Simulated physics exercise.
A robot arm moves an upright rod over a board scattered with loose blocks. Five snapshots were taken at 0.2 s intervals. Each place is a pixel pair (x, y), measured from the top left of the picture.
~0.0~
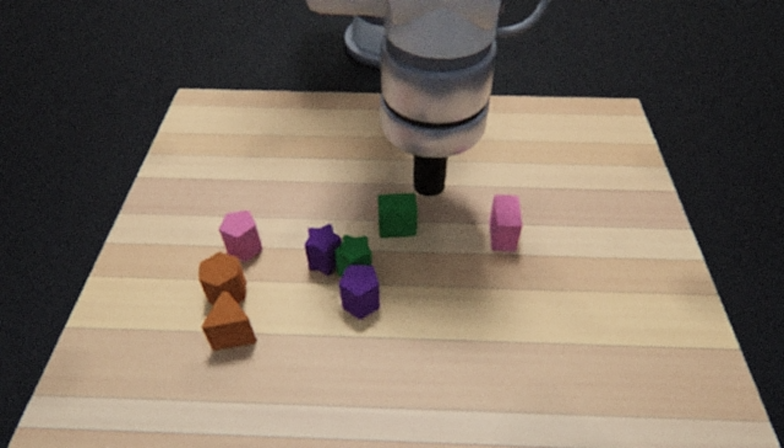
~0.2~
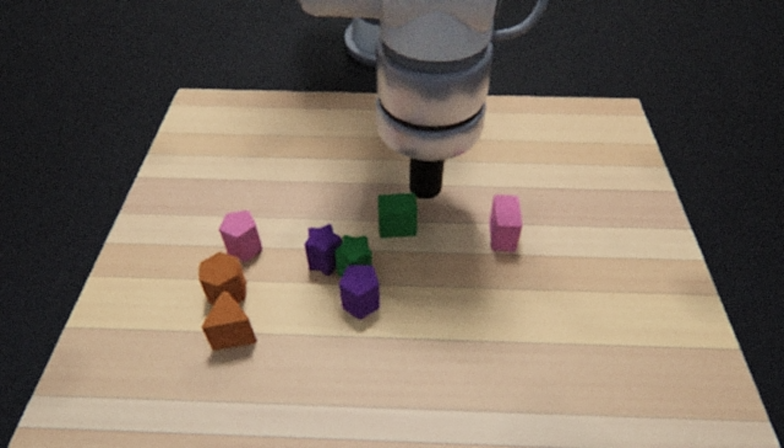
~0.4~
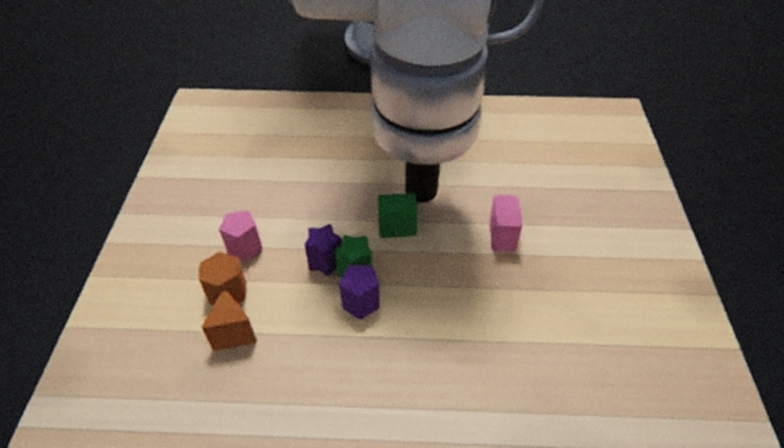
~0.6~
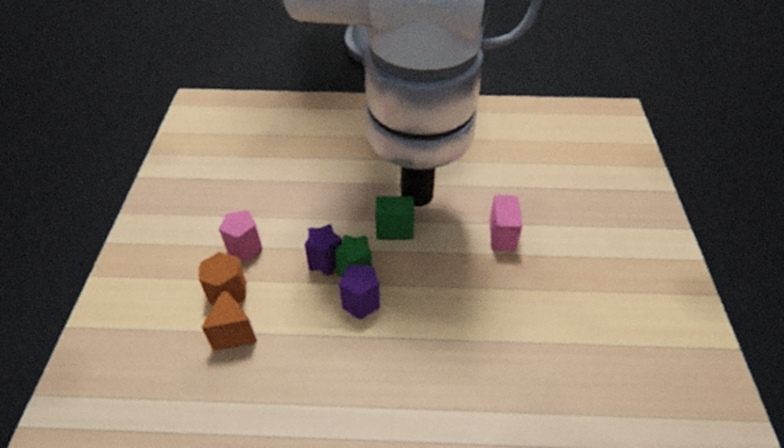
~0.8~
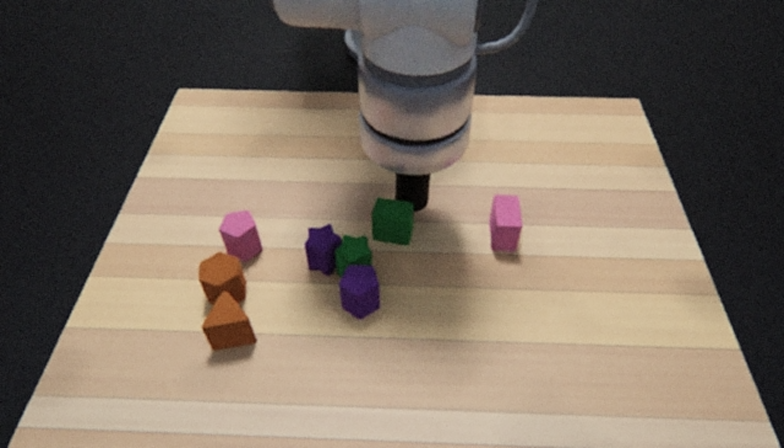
A pale striped wooden board against a dark background is seen from above at an angle by a still camera. A grey-white robot arm holds a black rod upright near the far middle, beside a green block, with purple and green blocks clustered nearby, pink and orange ones at left, and another pink one at right. The rod slides slightly left and nearer, then nudges the green block a little toward the viewer.
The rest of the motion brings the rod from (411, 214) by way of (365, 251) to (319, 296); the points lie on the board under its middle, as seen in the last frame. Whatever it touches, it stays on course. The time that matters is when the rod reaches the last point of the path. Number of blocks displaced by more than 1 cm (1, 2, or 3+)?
Moved: More than two.
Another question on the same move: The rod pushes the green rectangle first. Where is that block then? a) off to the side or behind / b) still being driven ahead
Choice b: Still being driven ahead.
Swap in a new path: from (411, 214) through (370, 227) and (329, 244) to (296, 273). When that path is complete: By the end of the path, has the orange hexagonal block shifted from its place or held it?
Its place stays the same.
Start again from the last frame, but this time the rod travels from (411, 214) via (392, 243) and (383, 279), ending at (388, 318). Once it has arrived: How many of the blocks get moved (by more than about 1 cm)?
This push will displace three or more blocks.
The first path, step by step. One third of the way, rod (379, 224); green star-shaped block (345, 255), turned 15° clockwise; green rectangle (364, 234).
Two thirds of the way, rod (348, 253); purple star-shaped block (305, 240), turned 55° clockwise; green star-shaped block (307, 286), turned 20° clockwise; purple pentagonal block (352, 294), turned 45° anticlockwise; green rectangle (330, 265).
At the end, rod (317, 283); orange triangular piece not moved; purple star-shaped block (303, 242), turned 70° clockwise; green star-shaped block (273, 321), turned 20° clockwise; purple pentagonal block (352, 294), turned 50° anticlockwise; green rectangle (296, 298), turned 15° clockwise.
